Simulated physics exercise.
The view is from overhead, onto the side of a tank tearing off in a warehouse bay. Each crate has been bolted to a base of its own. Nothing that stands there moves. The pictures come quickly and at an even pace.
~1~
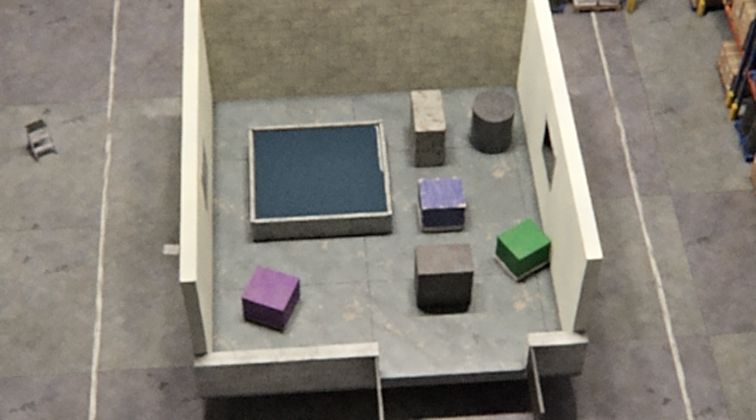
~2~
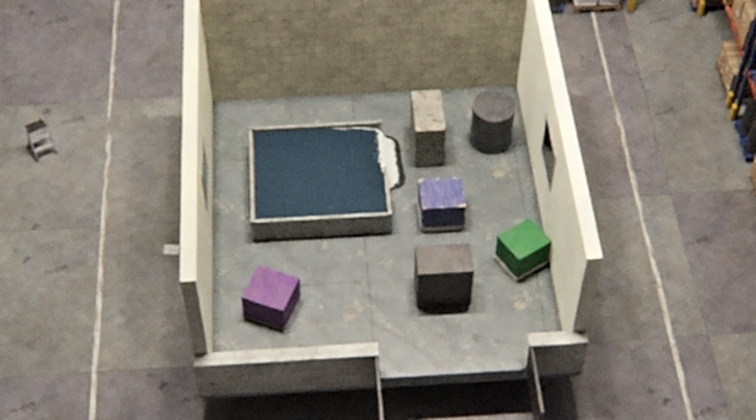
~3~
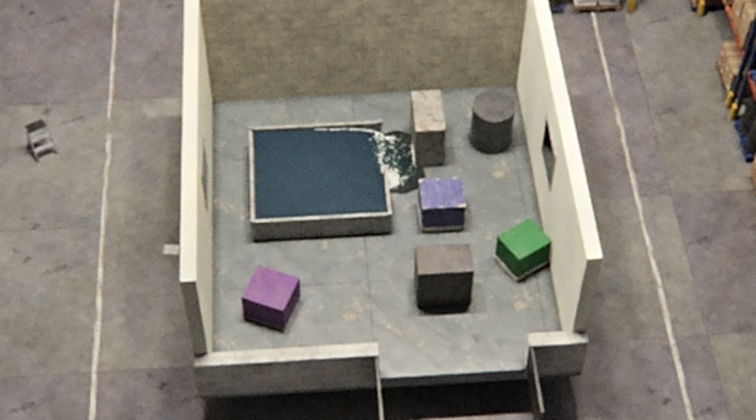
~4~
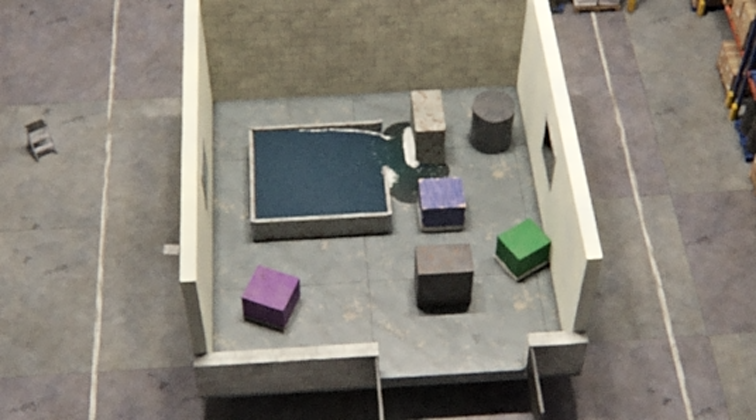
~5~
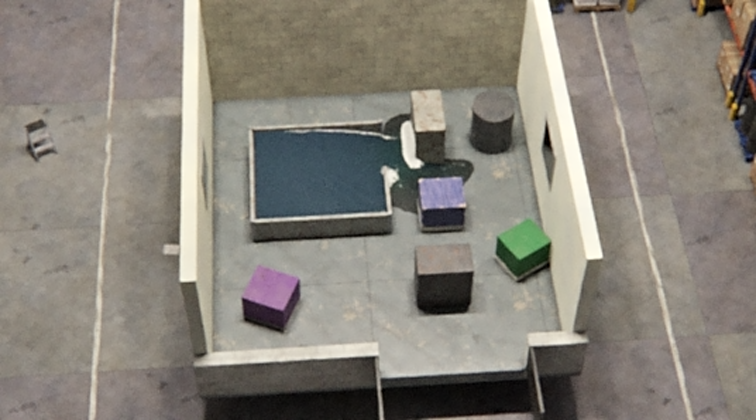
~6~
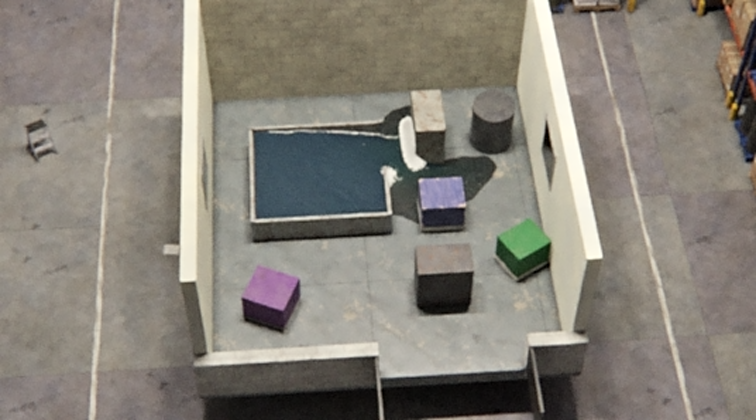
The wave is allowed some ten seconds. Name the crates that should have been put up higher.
Result: The green crate will be hit by the water, the blue crate will be hit by the water, the purple crate will be hit by the water.
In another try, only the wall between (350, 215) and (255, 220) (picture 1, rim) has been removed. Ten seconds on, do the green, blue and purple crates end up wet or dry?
I'd expect the green crate goes wet, the blue crate remains untouched, and the purple crate goes wet.
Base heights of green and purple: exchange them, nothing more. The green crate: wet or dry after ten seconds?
Then: The green crate is reached.
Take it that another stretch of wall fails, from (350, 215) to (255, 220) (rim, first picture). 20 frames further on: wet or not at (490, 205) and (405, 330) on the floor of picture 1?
In turn: Free of water, under water.
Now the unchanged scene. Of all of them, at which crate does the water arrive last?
That one's the purple one.
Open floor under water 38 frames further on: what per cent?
I make it 75 per cent.
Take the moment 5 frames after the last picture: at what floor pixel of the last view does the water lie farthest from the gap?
I'd say around (534, 206).
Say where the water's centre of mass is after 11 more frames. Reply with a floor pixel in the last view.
Close to (356, 179).
A moment on, water covers 15 % of the floor; the green crate not reached, the blue crate water round its plinth, the purple crate not reached.
Next, water covers 30 % of the floor; the green crate water round its plinth, the blue crate water round its plinth, the purple crate not reached.
Then, water covers 45 % of the floor; the green crate water round its plinth, the blue crate water round its plinth, the purple crate not reached.
Later, water covers 75 % of the floor; the green crate water round its plinth, the blue crate water round its plinth, the purple crate water round its plinth.
In the end, water covers 95 % of the floor; the green crate was topped, the blue crate was topped, the purple crate was topped.
